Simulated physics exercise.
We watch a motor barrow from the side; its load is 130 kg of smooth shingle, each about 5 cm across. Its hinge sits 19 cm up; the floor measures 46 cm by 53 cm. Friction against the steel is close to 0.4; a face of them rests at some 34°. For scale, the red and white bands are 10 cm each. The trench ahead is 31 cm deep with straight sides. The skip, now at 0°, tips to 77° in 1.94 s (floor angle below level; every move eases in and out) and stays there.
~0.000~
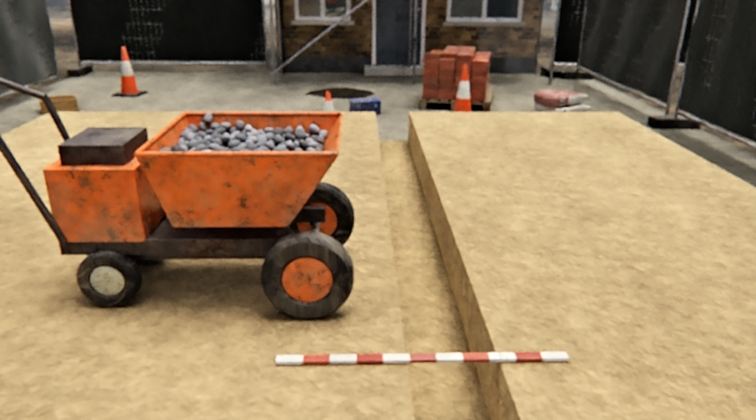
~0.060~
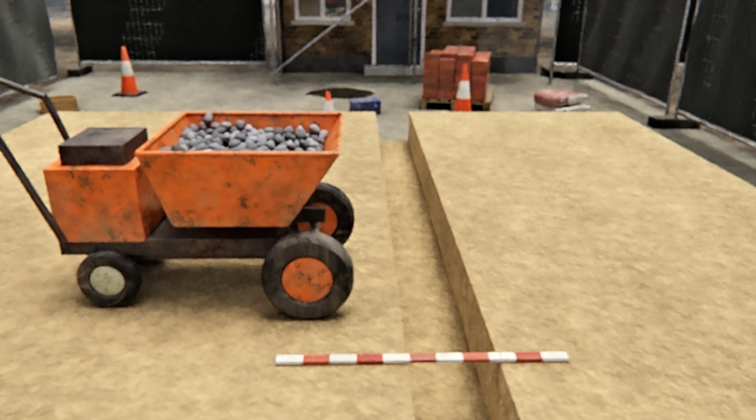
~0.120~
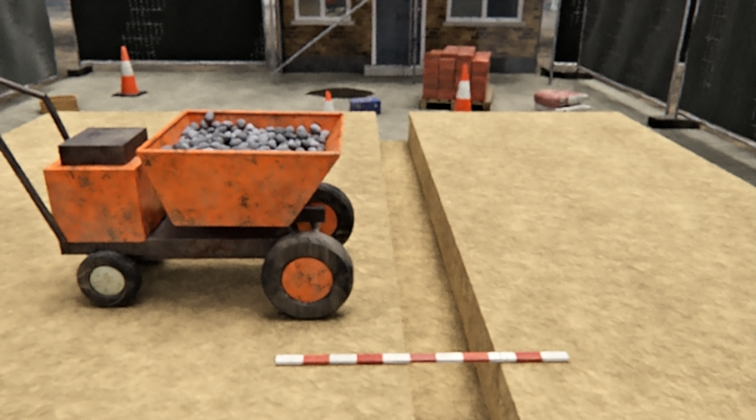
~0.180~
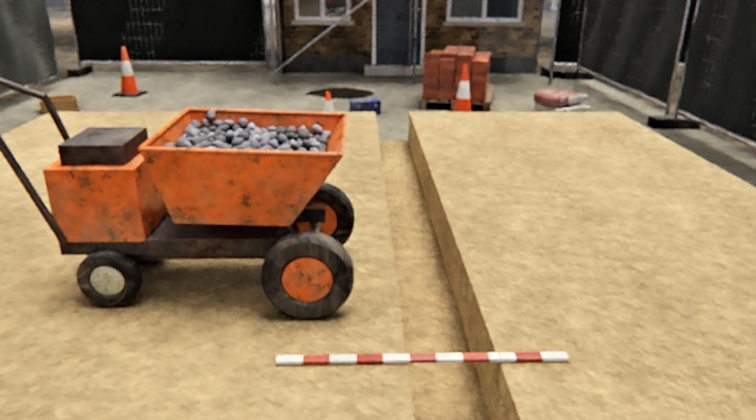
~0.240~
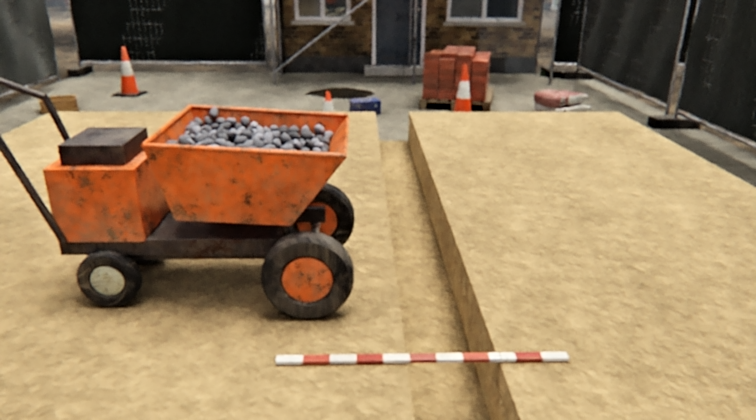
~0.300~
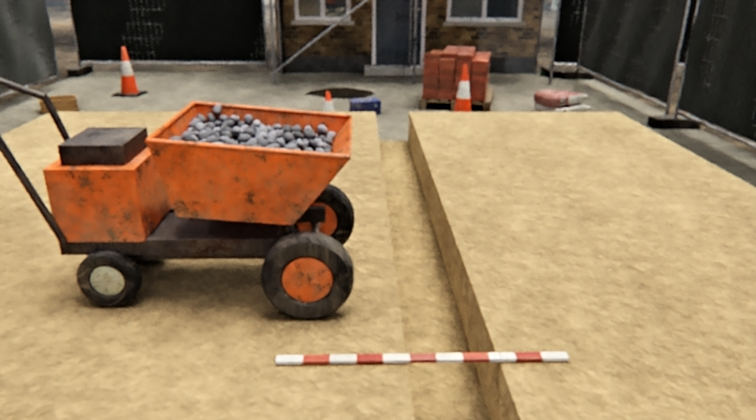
Orange motor barrow standing beside a straight-sided trench, its skip of smooth grey stones slowly tilting forward slightly to the right.
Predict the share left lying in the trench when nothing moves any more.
Close to 61 in a hundred.
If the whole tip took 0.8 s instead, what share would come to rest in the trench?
It would be near 45 per cent.
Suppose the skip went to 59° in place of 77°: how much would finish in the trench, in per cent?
In that case some 50 per cent.
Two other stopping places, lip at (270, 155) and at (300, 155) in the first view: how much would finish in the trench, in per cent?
First some 100, then 100 per cent.
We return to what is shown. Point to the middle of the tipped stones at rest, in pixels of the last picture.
Near (458, 314).
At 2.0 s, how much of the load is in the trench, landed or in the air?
Some 35 per cent.
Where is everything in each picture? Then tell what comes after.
The skip is at 0°, its lip at (338, 154); the top of the load is at (239, 132), in the first frame.
The skip is at 0°, its lip at (338, 154); the top of the load is at (240, 132); the stones move at 0.1 m/s on average, in the second frame.
The skip is at 1°, its lip at (340, 155); the top of the load is at (232, 130); the stones move at 0.1 m/s on average, in the third frame.
Lip at (342, 155), floor tilted 2°, highest stones at (225, 128); the stones move at 0.2 m/s on average, in the fourth frame.
Lip at (345, 156), floor tilted 3°, highest stones at (218, 125); the stones move at 0.2 m/s on average, in the fifth frame.
The skip is at 5°, its lip at (350, 158); the top of the load is at (212, 121); the stones move at 0.3 m/s on average, in the sixth frame.
After 1.5 s the floor is at 65°; 95 % in the skip, 5 % in the trench; the foremost stones are at (476, 266).
After 2.0 s the floor is at 77°; 33 % in the skip, 33 % in the trench, 34 % past the trench; the foremost stones are at (604, 273).
After 2.4 s the floor is at 77°; 10 % in the skip, 49 % in the trench, 41 % past the trench; the foremost stones are at (675, 289).
After 4.3 s the floor is at 77°; 0 % in the skip, 61 % in the trench, 39 % past the trench; the foremost stones are at (693, 291).
